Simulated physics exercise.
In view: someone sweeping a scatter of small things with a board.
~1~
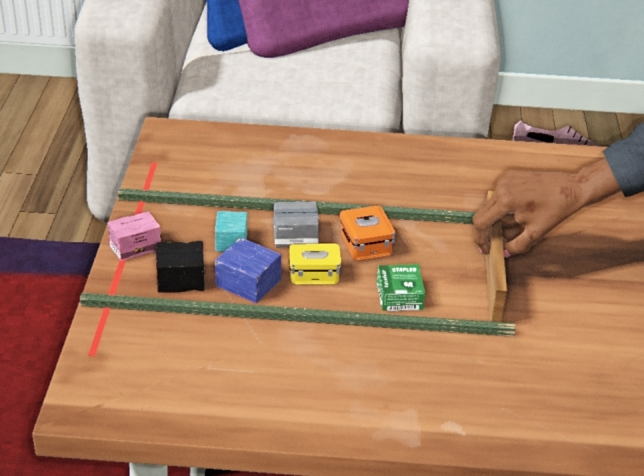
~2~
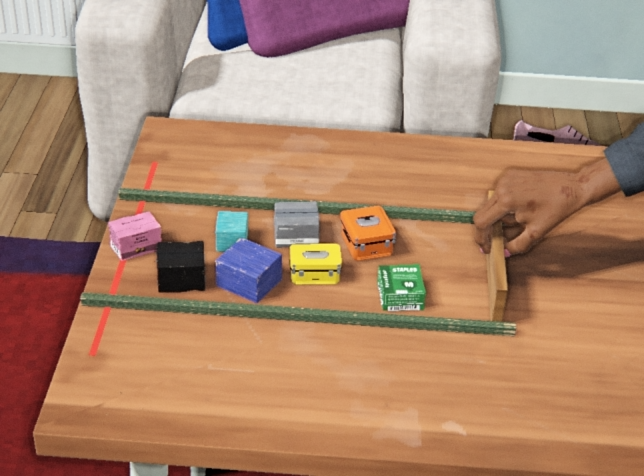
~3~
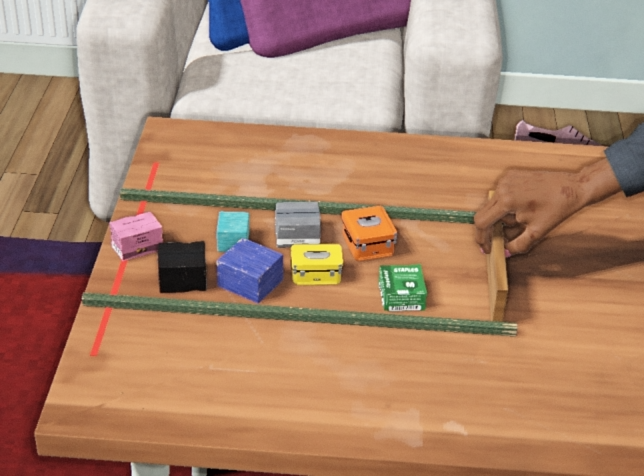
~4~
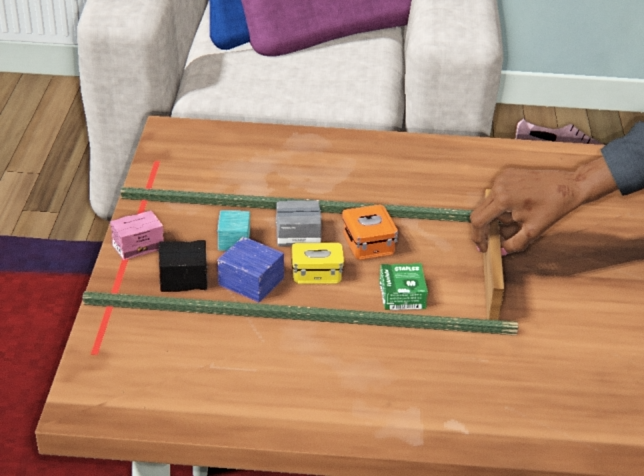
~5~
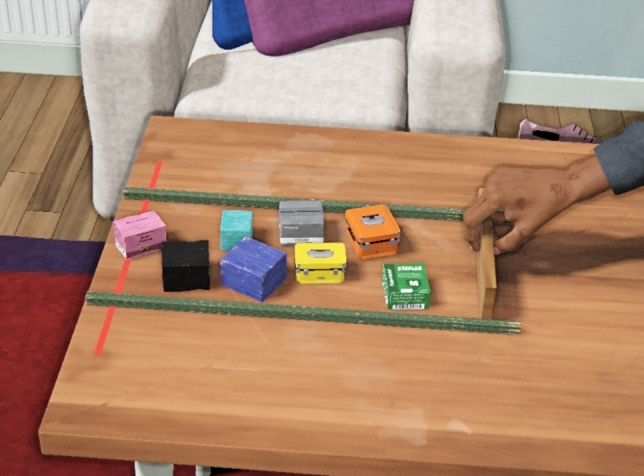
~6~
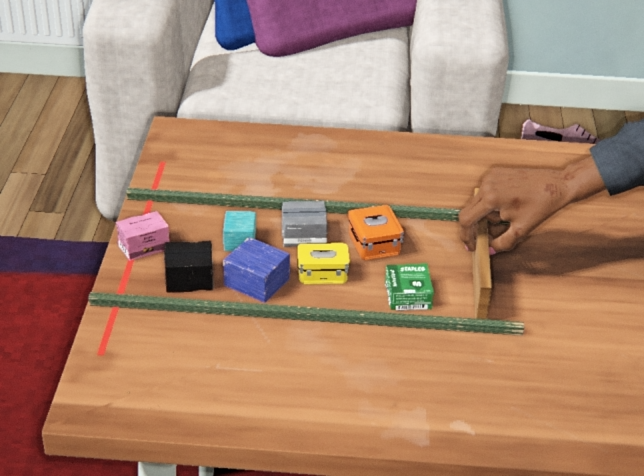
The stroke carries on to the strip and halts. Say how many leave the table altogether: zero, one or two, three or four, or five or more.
The number that fall off is five or more.
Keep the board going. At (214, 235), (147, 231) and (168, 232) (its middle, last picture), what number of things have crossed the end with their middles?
Past the end: 2, 6 and 5.
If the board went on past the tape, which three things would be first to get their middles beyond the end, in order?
They are the pink box, then the black box, then the turquoise block.
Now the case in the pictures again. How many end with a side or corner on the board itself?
In contact: 2.
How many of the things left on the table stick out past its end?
It comes to 2.
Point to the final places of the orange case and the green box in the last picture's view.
The orange case stops around (121, 212); the green box around (104, 269).
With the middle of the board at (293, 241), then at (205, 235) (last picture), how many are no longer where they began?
The counts are 7 and 8.
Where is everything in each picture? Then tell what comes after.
In the first frame, pink box (135, 236); black box (180, 267); turquoise block (231, 232); board (494, 256); tape (126, 249).
In the second frame, black box (181, 267); orange case (367, 234).
In the third frame, turquoise block (233, 232); yellow case (316, 265).
In the fourth frame, pink box (138, 235); grey box (298, 223).
In the fifth frame, black box (186, 266); blue block (254, 269).
In the sixth frame, pink box (143, 236); black box (189, 266); turquoise block (240, 231); board (480, 253); tape (135, 248).
Soon after, none off yet; pink box at rest near (143, 236); black box at rest near (189, 266); turquoise block at rest near (240, 231).
After that, none off yet; pink box moving near (138, 237); black box displaced about its own width near (148, 270); turquoise block displaced well along near (178, 227).
And then, two off so far; pink box on its way down near (73, 327); black box on its side near (54, 337); turquoise block tilting a little near (103, 225).
In the end, the number that fall off is five or more; gone, yellow case, grey box, blue block, turquoise block, black box and pink box.
